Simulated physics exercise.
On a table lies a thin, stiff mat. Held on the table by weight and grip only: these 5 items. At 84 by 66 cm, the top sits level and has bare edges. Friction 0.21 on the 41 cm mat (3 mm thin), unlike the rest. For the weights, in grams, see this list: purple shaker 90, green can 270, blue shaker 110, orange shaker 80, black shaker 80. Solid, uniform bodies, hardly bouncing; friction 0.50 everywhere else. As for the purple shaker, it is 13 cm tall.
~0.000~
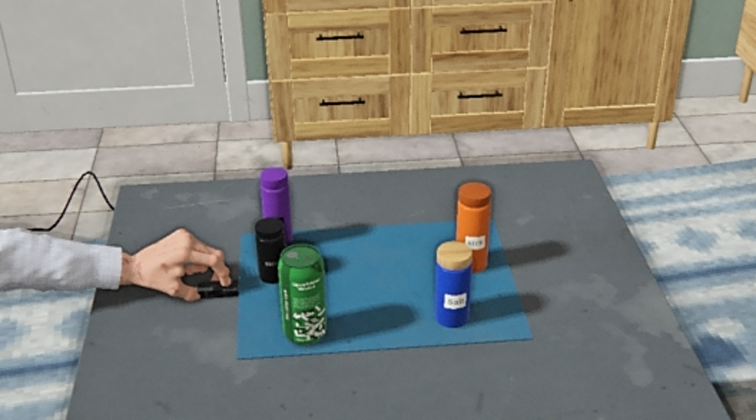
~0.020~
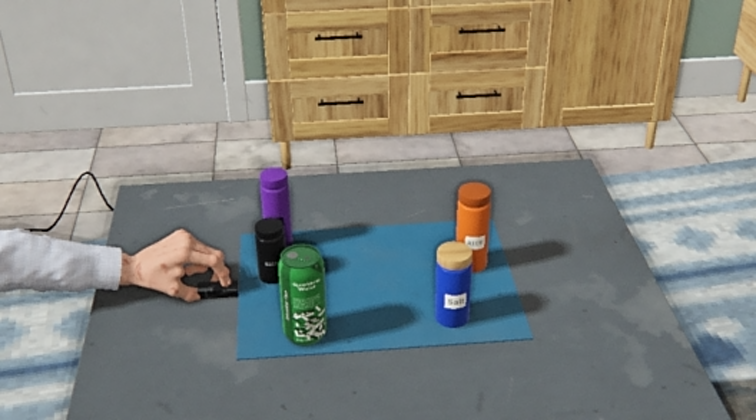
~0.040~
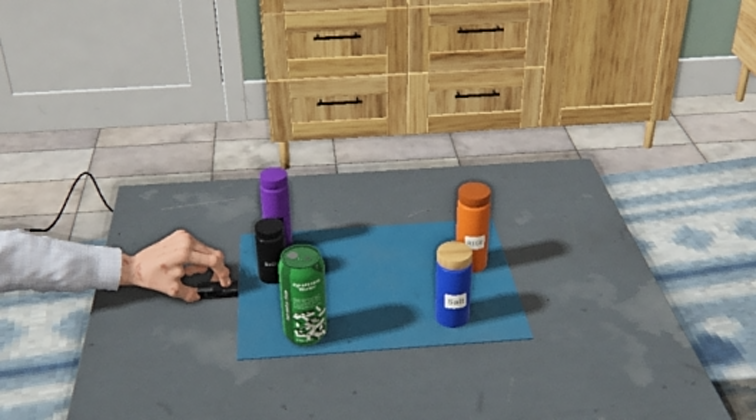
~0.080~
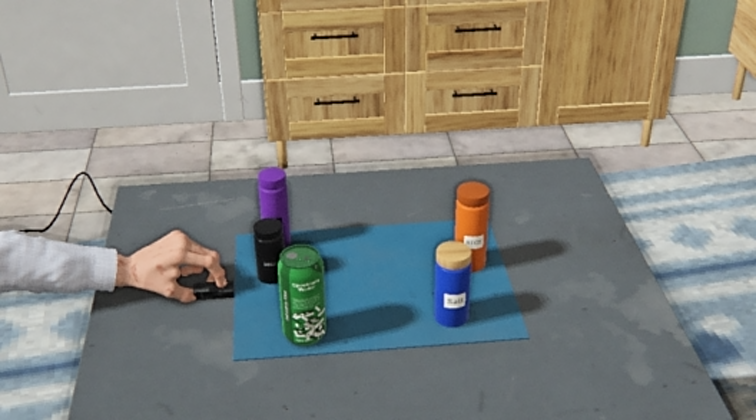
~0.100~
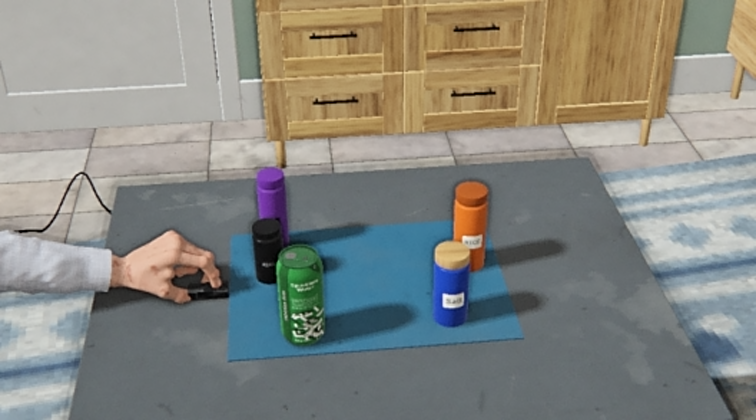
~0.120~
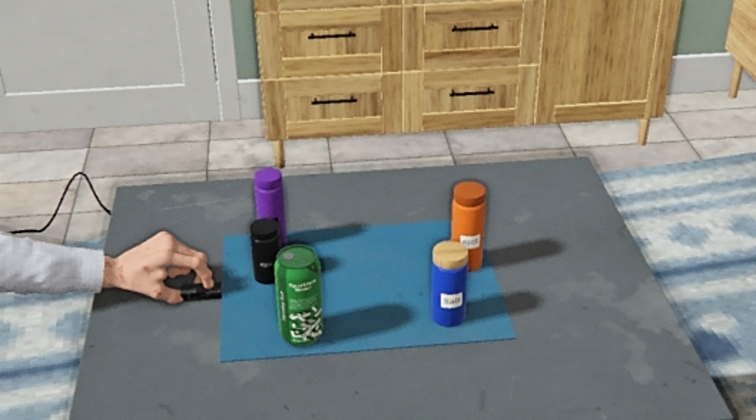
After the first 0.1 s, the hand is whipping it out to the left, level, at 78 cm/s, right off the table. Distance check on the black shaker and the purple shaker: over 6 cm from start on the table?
Black shaker over; purple shaker over.
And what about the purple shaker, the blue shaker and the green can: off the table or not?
Purple shaker: Goes out of bounds; blue shaker: Stays in bounds; green can: Goes out of bounds.
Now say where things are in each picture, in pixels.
In the first picture, mat pulled 0 cm; black shaker (271, 251); purple shaker (277, 210).
In the second picture, mat pulled 0 cm; orange shaker (473, 228); green can (303, 297).
In the third picture, mat pulled 0 cm; blue shaker (454, 285); orange shaker (473, 228).
In the fourth picture, mat pulled 1 cm; green can (302, 296); blue shaker (452, 285).
In the fifth picture, mat pulled 1 cm; orange shaker (470, 227); green can (301, 297).
In the sixth picture, mat pulled 2 cm; black shaker (266, 251); purple shaker (271, 210).
By 0.42 s, mat pulled 26 cm; purple shaker 15 cm from its spot near (177, 216); black shaker 15 cm from its spot near (170, 258); blue shaker tilted 6°.
By 0.62 s, mat pulled 41 cm; purple shaker and black shaker now off the table; blue shaker tilted 24°; green can 31 cm from its spot.
By 0.82 s, mat pulled 57 cm; green can now off the table; blue shaker on its side; orange shaker 4 cm from its spot.
By 1.12 s, mat pulled 79 cm; blue shaker on its side; orange shaker 5 cm from its spot.
When it is over (1.8 s), off the table, purple shaker, green can and black shaker; lying over on the table, blue shaker; orange shaker within 6 cm of the start.
